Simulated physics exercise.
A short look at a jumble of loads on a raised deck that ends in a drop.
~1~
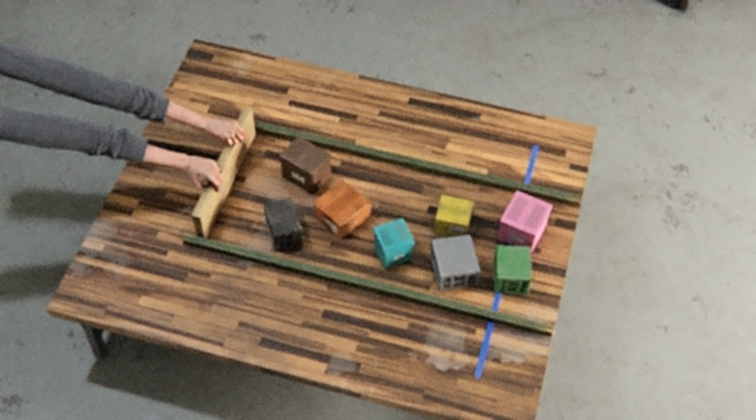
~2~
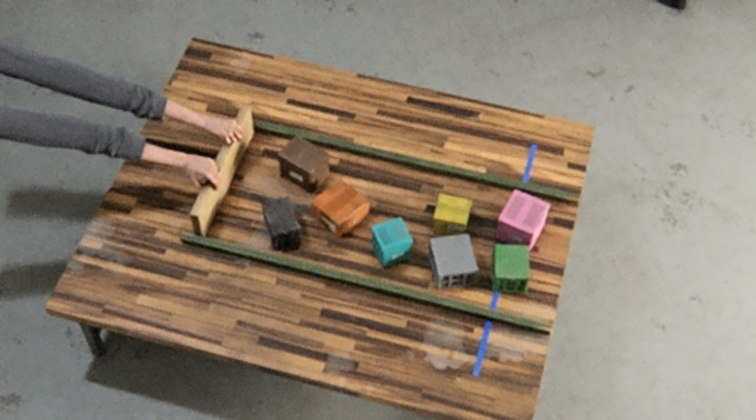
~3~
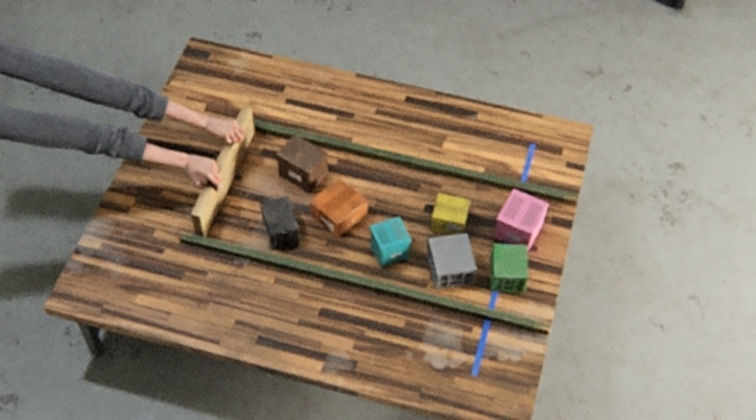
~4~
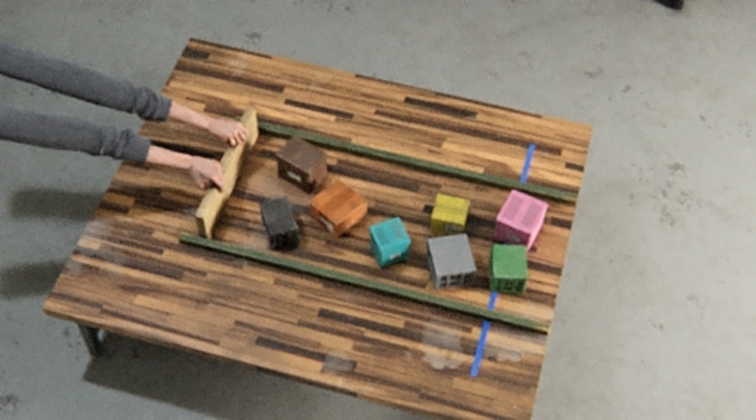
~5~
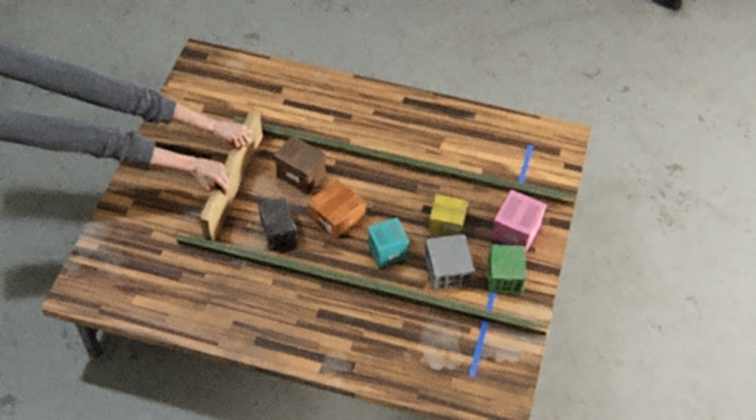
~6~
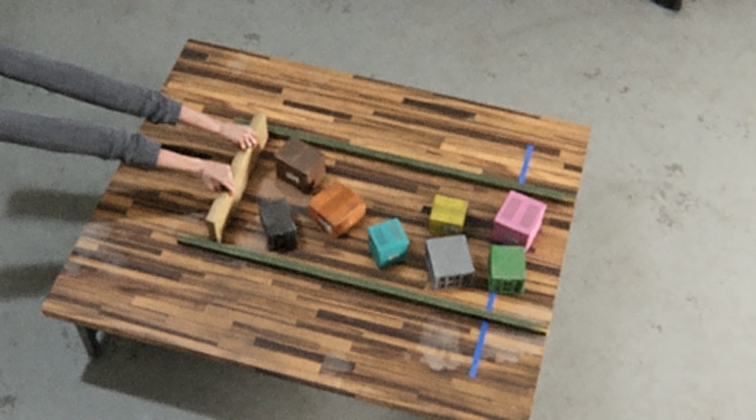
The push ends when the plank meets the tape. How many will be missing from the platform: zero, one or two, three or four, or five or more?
Outcome: The number that fall off is three or four.
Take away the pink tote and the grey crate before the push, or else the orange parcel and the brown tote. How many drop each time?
It would be 2 and 2.
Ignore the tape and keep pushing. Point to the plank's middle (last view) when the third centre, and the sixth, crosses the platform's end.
Near (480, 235) and (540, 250).
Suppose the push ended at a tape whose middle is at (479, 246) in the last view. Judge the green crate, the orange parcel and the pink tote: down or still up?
The green crate is lost; the orange parcel survives; the pink tote drops off.
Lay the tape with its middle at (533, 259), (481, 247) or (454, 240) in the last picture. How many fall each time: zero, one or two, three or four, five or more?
The falls would be five or over; one or two; 1 or 2.
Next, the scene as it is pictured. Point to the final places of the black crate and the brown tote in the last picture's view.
The black crate stops around (509, 289); the brown tote around (535, 213).
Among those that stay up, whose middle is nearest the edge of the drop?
Foremost is the turquoise tote.
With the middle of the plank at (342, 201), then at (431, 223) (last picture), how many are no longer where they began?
At the one place 3, at the other 8.
A little later, none off yet; pink tote at rest near (518, 223); green crate at rest near (507, 270); grey crate at rest near (449, 263).
Next, none off yet; pink tote at rest near (518, 223); green crate at rest near (507, 270); grey crate shifted a little near (461, 264).
Later still, none off yet; pink tote shifted about its own width near (554, 231); green crate shifted about its own width near (563, 283); grey crate shifted well along near (526, 278).
When it is over, the number that fall off is three or four; down, yellow parcel, grey crate, green crate and pink tote.
